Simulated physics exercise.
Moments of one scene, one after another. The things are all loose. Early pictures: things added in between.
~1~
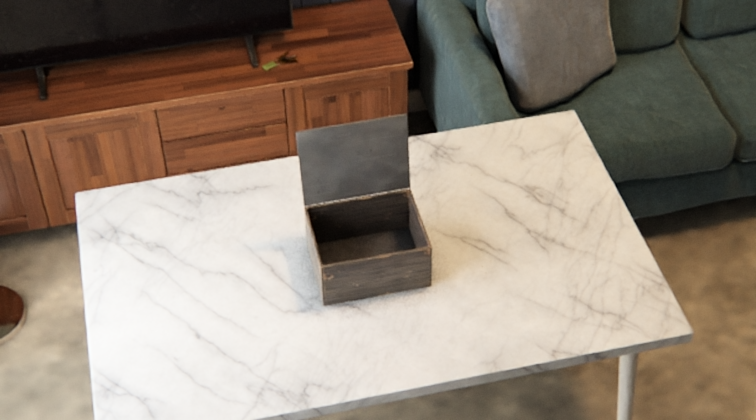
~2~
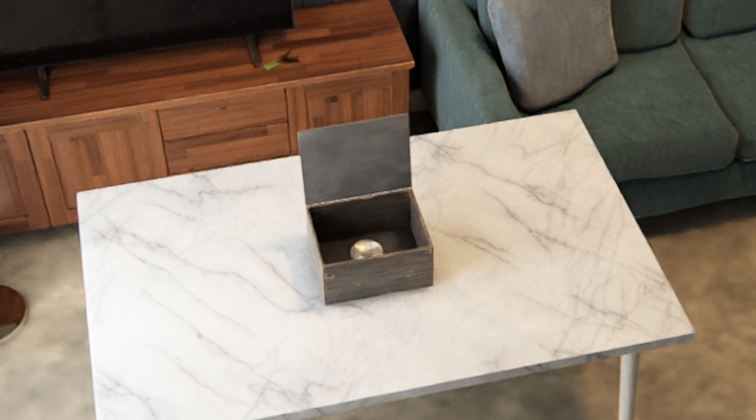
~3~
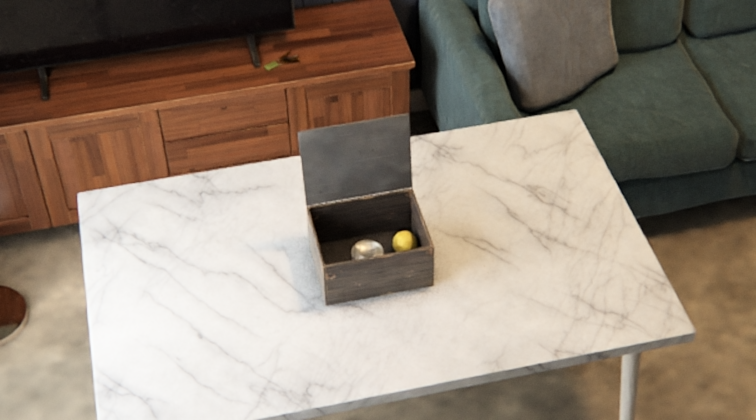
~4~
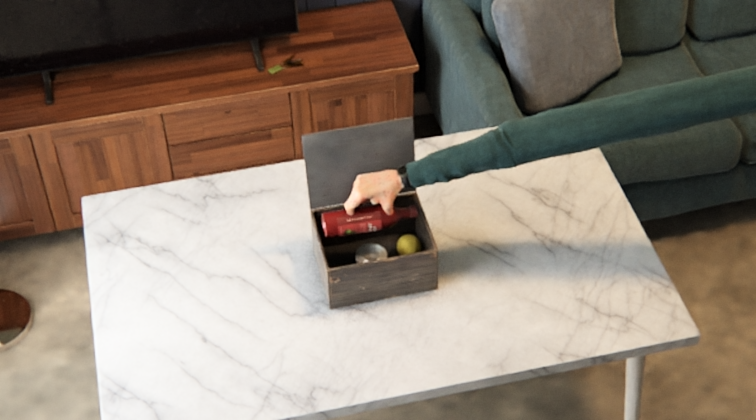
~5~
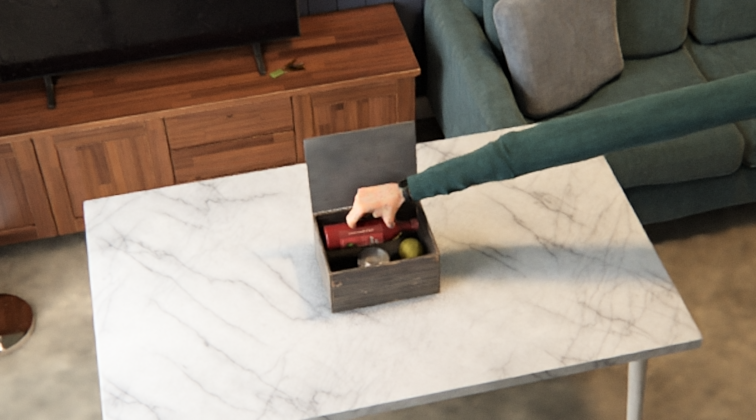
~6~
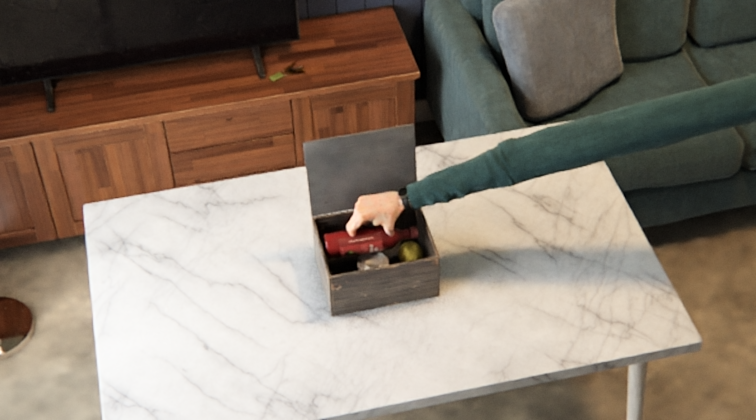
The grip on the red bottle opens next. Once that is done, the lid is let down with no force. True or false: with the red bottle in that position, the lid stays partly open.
False, the lid closes.
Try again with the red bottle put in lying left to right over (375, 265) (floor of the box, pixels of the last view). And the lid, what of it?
In that case, no gap is left.
Then, 0.70 s later than the last frame, red bottle moved about its own width near (370, 247); yellow lemon moved a little.
Then, 1.60 s later than the last frame, lid 60° above the rim; red bottle moved about its own width near (370, 247); yellow lemon moved about its own width.
Then, 1.90 s later than the last frame, lid 16° above the rim; red bottle moved about its own width near (370, 247); yellow lemon moved about its own width.
When it is over, lid shut; moved from the start, red bottle and yellow lemon; white tin as before. End places, in pixels of the last picture, red bottle near (370, 247).
